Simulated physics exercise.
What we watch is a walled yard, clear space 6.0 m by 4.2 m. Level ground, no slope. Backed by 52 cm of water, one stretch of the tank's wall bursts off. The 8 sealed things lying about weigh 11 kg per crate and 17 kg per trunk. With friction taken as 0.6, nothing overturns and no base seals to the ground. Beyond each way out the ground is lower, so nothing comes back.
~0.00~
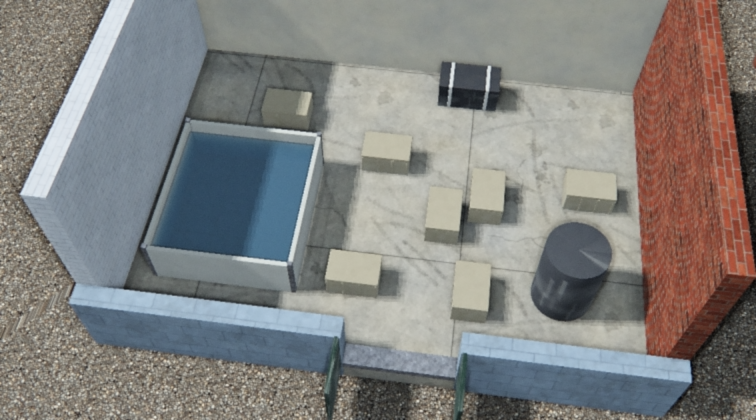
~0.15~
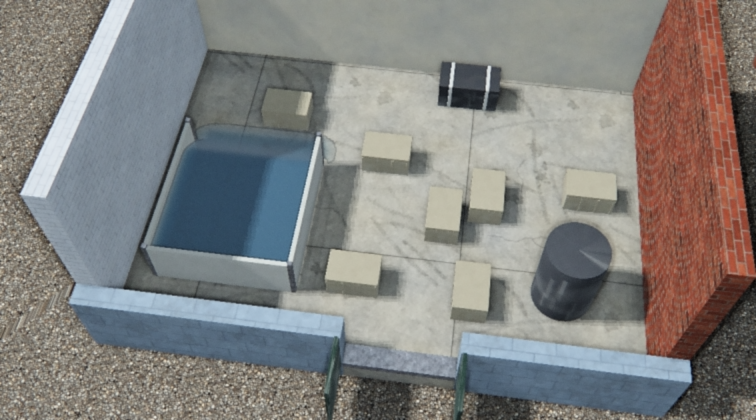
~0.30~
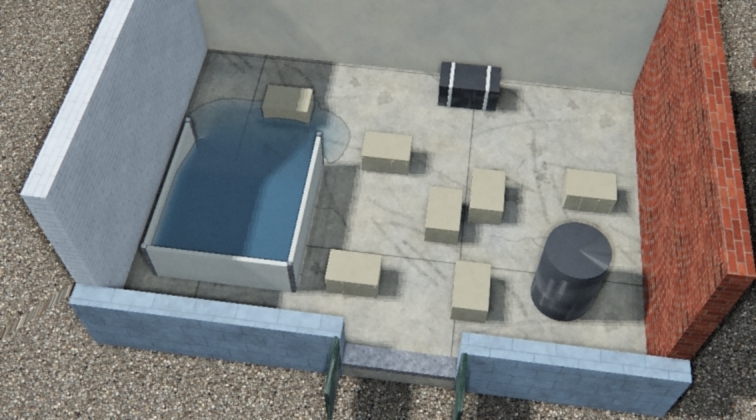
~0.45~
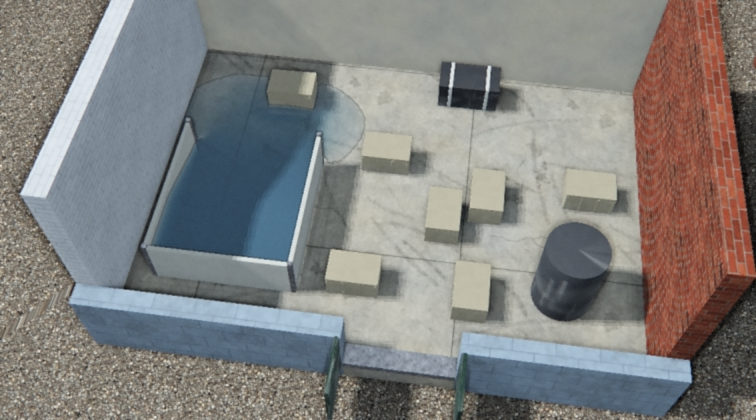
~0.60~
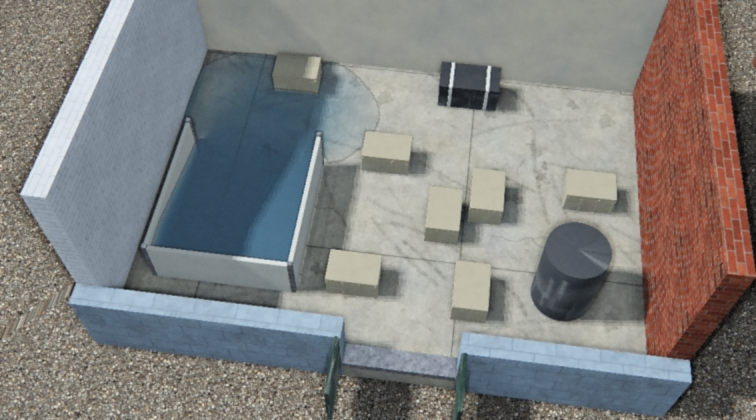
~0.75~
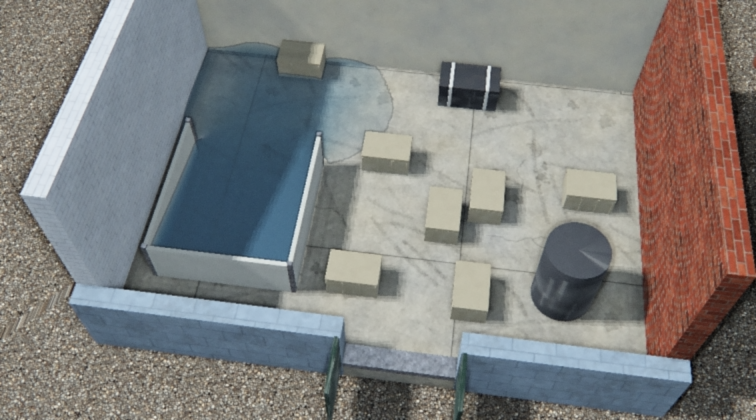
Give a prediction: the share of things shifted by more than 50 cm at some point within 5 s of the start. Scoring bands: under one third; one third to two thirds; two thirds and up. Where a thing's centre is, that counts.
From a third up to two thirds.
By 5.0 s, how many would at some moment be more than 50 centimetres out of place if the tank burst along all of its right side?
The answer then is 7.
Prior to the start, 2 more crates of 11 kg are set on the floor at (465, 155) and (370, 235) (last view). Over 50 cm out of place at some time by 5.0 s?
Result in order: Exceeded; not exceeded.
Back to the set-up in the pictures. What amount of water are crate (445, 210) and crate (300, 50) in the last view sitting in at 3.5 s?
Roughly 3 and 7 cm.
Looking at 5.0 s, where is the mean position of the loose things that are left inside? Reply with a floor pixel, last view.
Centre of the remaining things: Roughly (500, 239).
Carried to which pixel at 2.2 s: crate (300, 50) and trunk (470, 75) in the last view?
They should sit about (343, 45) and (498, 90) in the last view.
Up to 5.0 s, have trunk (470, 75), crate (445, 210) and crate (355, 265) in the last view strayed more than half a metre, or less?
One by one: Above the line; below the line; below the line.
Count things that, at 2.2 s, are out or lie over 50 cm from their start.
Answer: 1.
After 1.1 s 1 of 8 are over 50 cm from their spots; 1 afloat.
After 2.2 s 1 of 8 are over 50 cm from their spots; 1 afloat.
After 3.5 s 2 of 8 are over 50 cm from their spots; 1 afloat.
After 5.0 s 5 of 8 are over 50 cm from their spots, and 5 have been at some point; 3 afloat.
